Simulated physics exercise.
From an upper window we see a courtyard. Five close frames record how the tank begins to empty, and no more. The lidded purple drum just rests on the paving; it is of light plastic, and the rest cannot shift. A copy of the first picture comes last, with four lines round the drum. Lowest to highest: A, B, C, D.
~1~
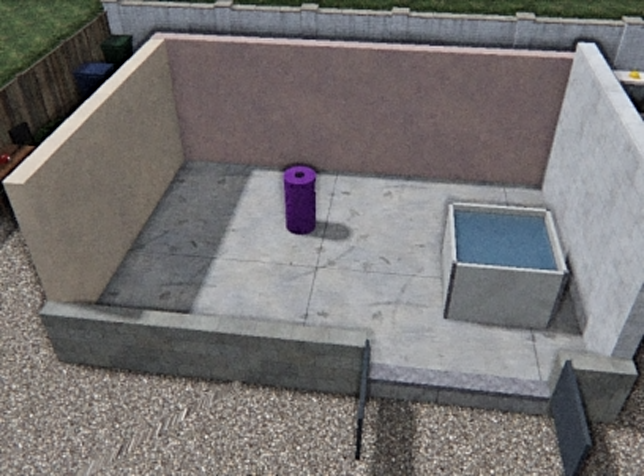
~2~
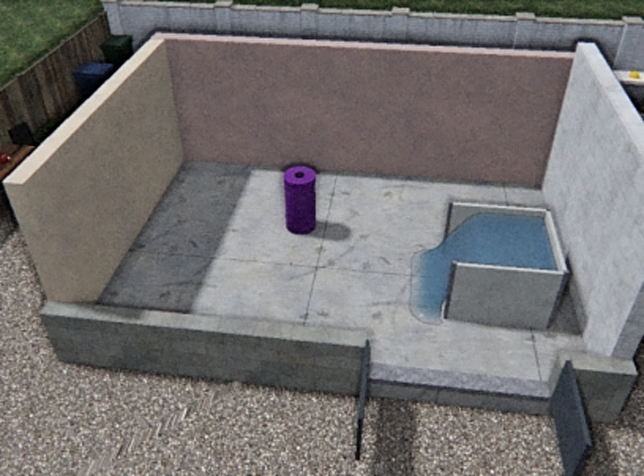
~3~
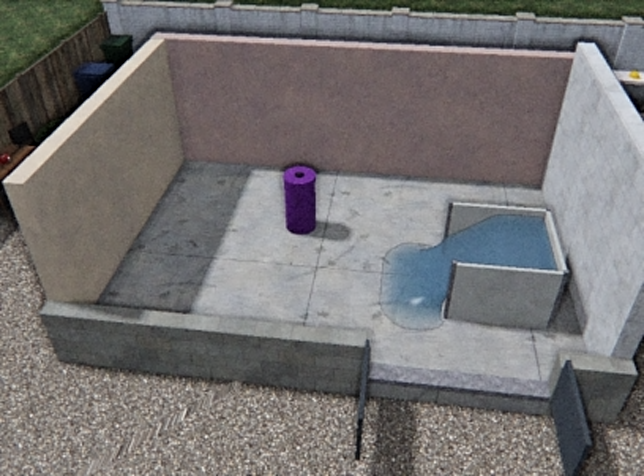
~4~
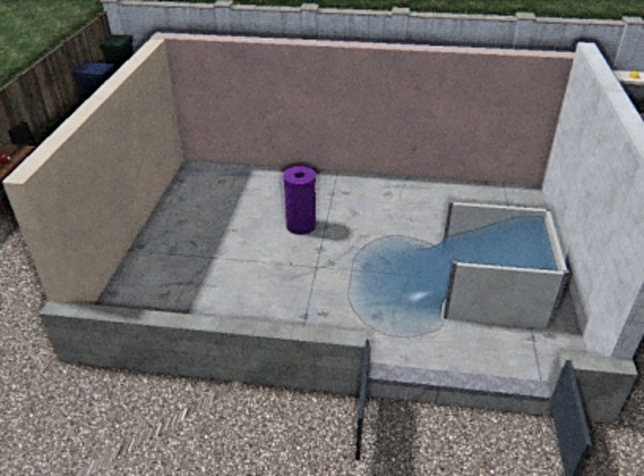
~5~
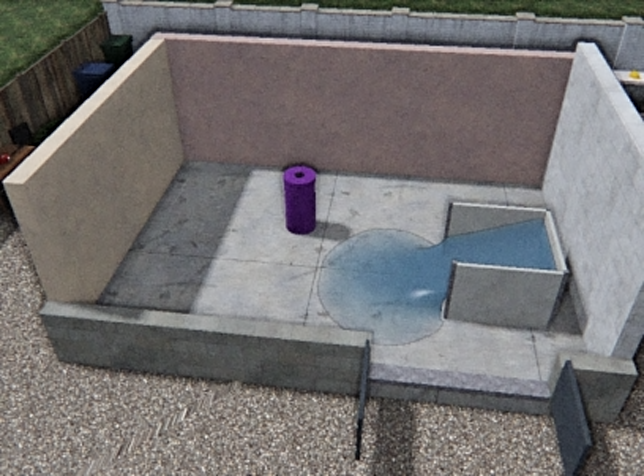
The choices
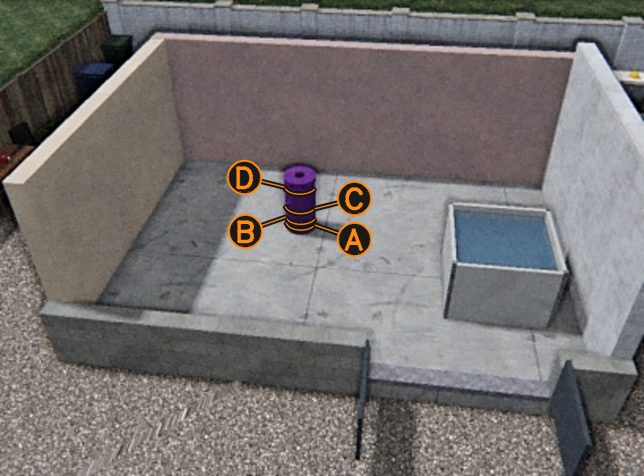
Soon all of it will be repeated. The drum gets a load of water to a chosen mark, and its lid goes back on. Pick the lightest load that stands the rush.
Go for C.
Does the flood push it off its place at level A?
Yes, that goes wrong.
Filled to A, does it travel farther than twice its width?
Yes, clearly.
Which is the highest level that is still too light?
Level B.
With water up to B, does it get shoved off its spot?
Yes.
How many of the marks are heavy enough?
Two.
On the marked copy, A at (298, 230); B at (298, 224); C at (298, 213); D at (297, 194); from the bottom up A, B, C, D.
For level A, it is pushed about 3 times its own width away.
For level B, it is pushed about its own width away.
For level C, it shifts by a finger or two and stays.
For level D, it does not move.
